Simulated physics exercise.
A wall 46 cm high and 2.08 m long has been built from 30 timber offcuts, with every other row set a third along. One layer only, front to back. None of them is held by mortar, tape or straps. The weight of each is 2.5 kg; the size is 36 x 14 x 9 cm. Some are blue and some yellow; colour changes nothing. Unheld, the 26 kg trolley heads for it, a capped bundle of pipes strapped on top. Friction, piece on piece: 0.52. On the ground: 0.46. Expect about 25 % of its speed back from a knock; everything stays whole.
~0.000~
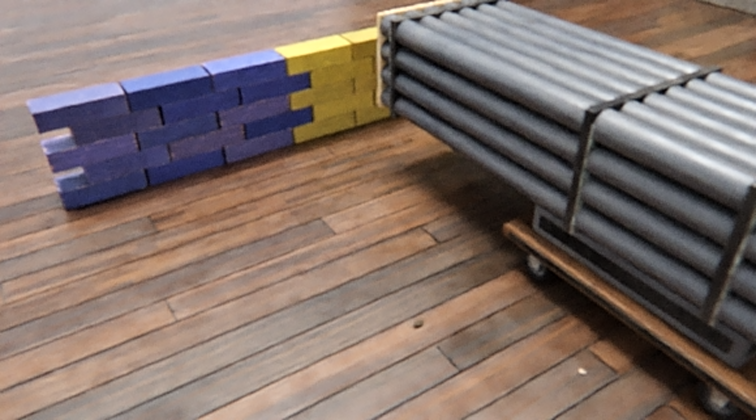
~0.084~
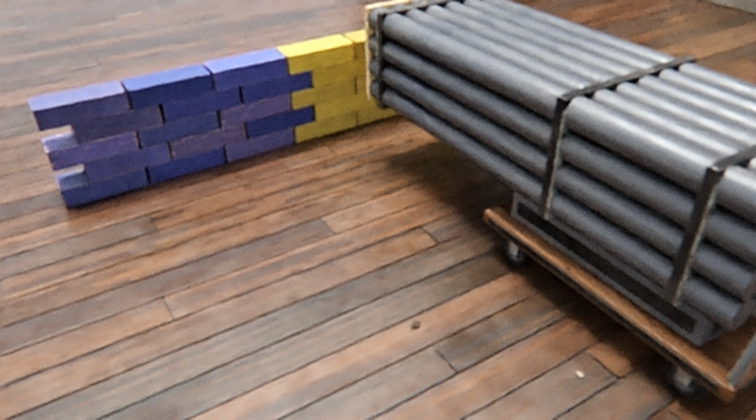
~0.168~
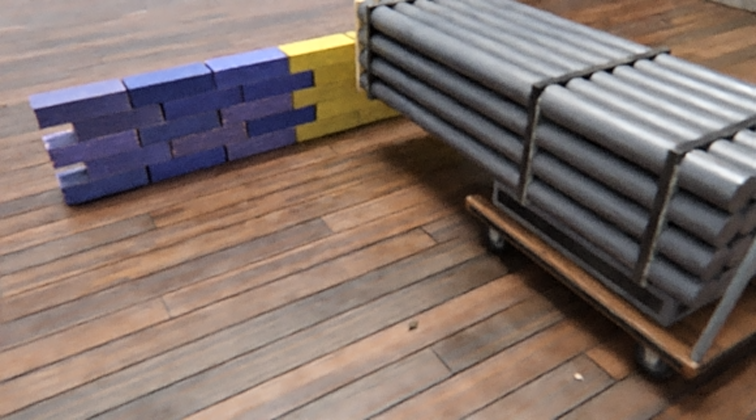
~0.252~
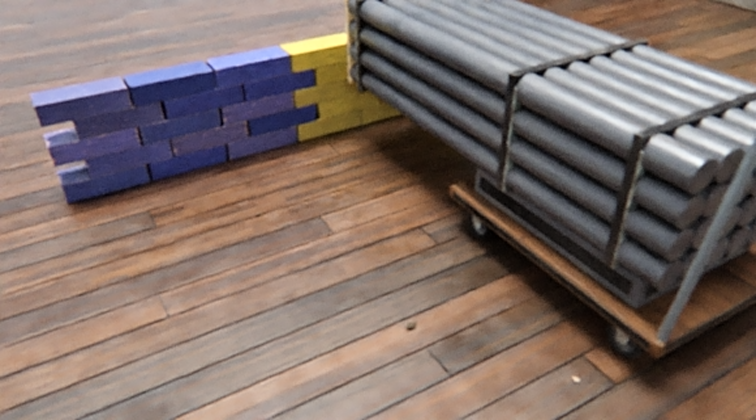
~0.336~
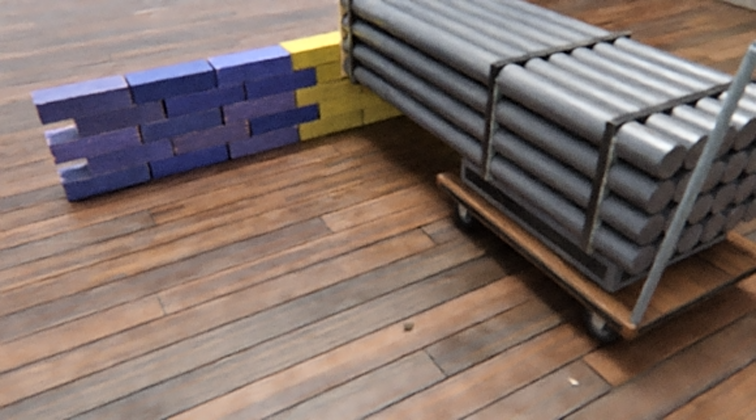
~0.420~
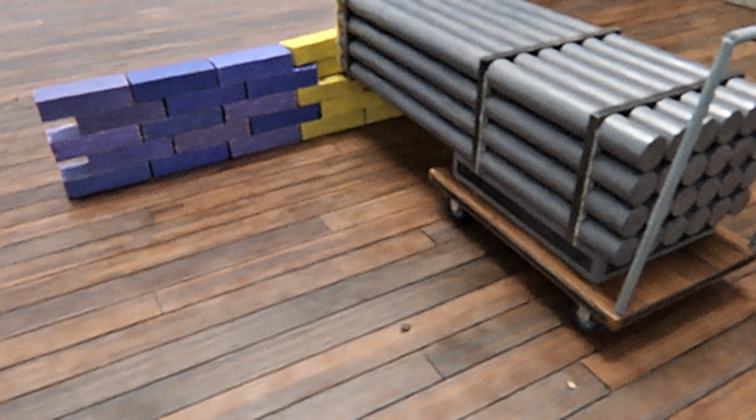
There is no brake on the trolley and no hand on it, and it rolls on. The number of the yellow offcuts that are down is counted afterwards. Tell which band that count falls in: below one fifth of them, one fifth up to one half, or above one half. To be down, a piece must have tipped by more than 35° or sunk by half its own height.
The count falls one fifth up to one half.
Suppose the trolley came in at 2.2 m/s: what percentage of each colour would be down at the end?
Result - blue: 0%; yellow: 40%.
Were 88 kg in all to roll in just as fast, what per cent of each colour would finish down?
Down at the end: Blue 0 per cent, yellow 40 per cent.
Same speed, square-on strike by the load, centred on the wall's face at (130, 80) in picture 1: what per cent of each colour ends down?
Then blue ends 30 per cent down and yellow 0 per cent.
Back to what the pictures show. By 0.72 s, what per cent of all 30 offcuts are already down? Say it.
20 %.
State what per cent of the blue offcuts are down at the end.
Of the blue ones, 0 in a hundred finish down.
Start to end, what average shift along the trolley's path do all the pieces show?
Roughly 10 cm.
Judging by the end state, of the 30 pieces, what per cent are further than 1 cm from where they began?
The share is 20 %.
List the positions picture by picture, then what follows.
In the first picture (we follow the side turned to the camera; the camera moves round a little), load (385, 47) 40 cm short of the wall; top yellow offcut (321, 59); top blue offcut (172, 93); no piece has moved.
The second picture shows load (373, 40) 29 cm short of the wall; top yellow offcut (323, 58).
The third picture shows load (362, 32) 18 cm short of the wall; top yellow offcut (324, 58).
The fourth picture shows load (352, 25) 7 cm short of the wall; top yellow offcut (326, 57).
The fifth picture shows load (344, 18) 18 mm into the wall's line; top yellow offcut (326, 54) displaced 16 mm; 6 stirred so far.
The sixth picture shows load (340, 15) 7 cm into the wall's line; top yellow offcut (326, 49) tipped 6°; top blue offcut (177, 86); 7 stirred so far.
Around 0.54 s, load 14 cm past the wall's line, still rolling; none of the 15 yellow offcuts down (0 of 30 in all colours); top yellow offcut tipped 27°.
Around 0.72 s, load 21 cm past the wall's line, still rolling; 6 of the 15 yellow offcuts down (6 of 30 in all colours); top yellow offcut tipped 72°, 26 cm lower.
Around 1.08 s, load 35 cm past the wall's line, still rolling; 6 of the 15 yellow offcuts down (6 of 30 in all colours); top yellow offcut upside down.
Finally (2.0 s), load 58 cm past the wall's line, still rolling; 6 of the 15 yellow offcuts down (6 of 30 in all colours); top yellow offcut upside down; top blue offcut unmoved. That is 40 per cent. Seen by the last camera, middles, top yellow offcut near (243, 86), top blue offcut near (172, 80).
